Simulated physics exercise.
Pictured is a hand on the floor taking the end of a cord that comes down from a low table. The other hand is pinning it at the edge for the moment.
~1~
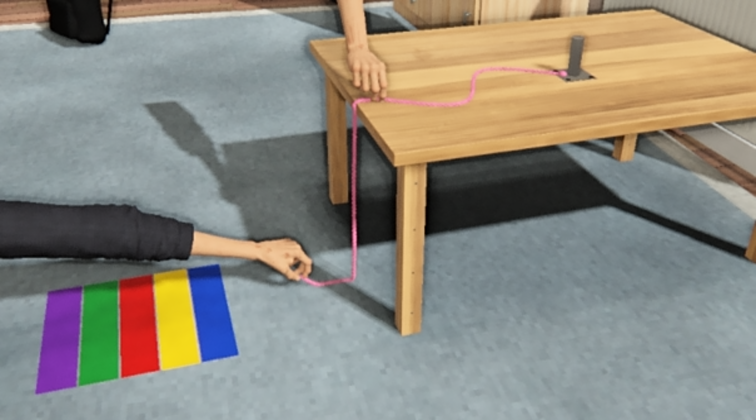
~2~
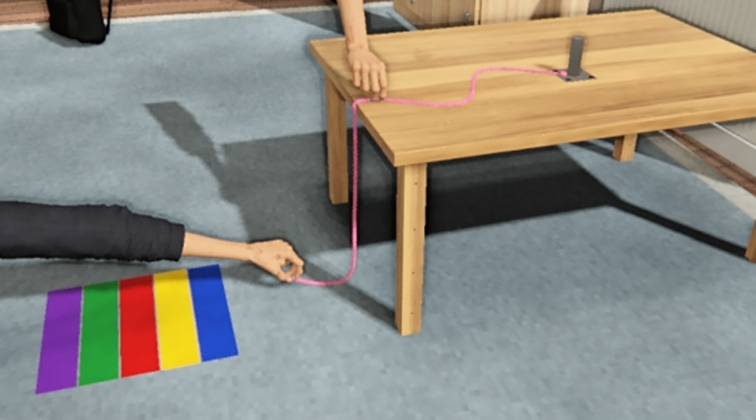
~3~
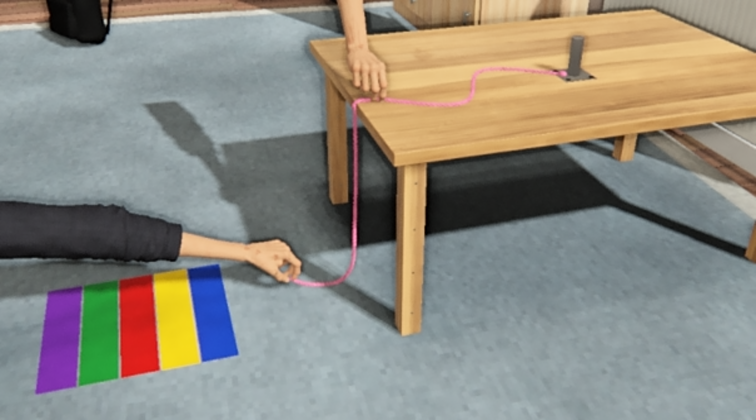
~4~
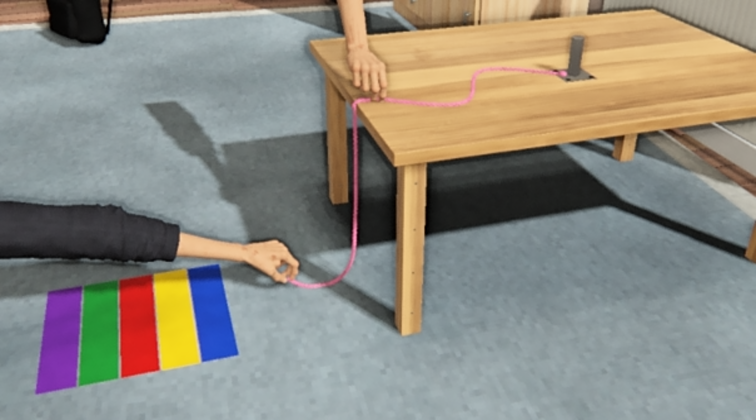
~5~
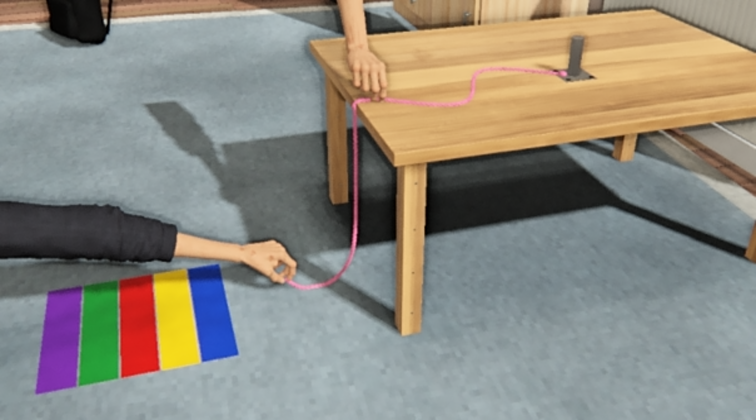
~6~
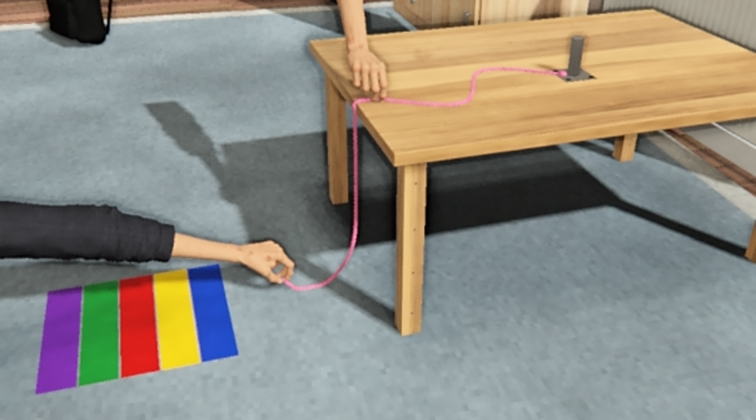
A hand near the floor drawing the end of a pink cord slightly left while another hand pins it at the table edge.
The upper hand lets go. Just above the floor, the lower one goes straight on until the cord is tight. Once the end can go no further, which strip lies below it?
The green strip lies below it.
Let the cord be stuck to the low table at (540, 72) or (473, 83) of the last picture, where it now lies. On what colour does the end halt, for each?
Colour per try: Green / red.
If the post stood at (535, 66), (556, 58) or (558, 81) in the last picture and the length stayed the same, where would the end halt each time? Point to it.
(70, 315), (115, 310) and (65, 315).
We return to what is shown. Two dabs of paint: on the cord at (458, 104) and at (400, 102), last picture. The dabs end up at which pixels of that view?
Around (392, 97), then around (341, 118).
Early on, end near (171, 299); over yellow.
Midway, end near (125, 306); over red.
At the end of the slack, end near (97, 311); over green. Over green.
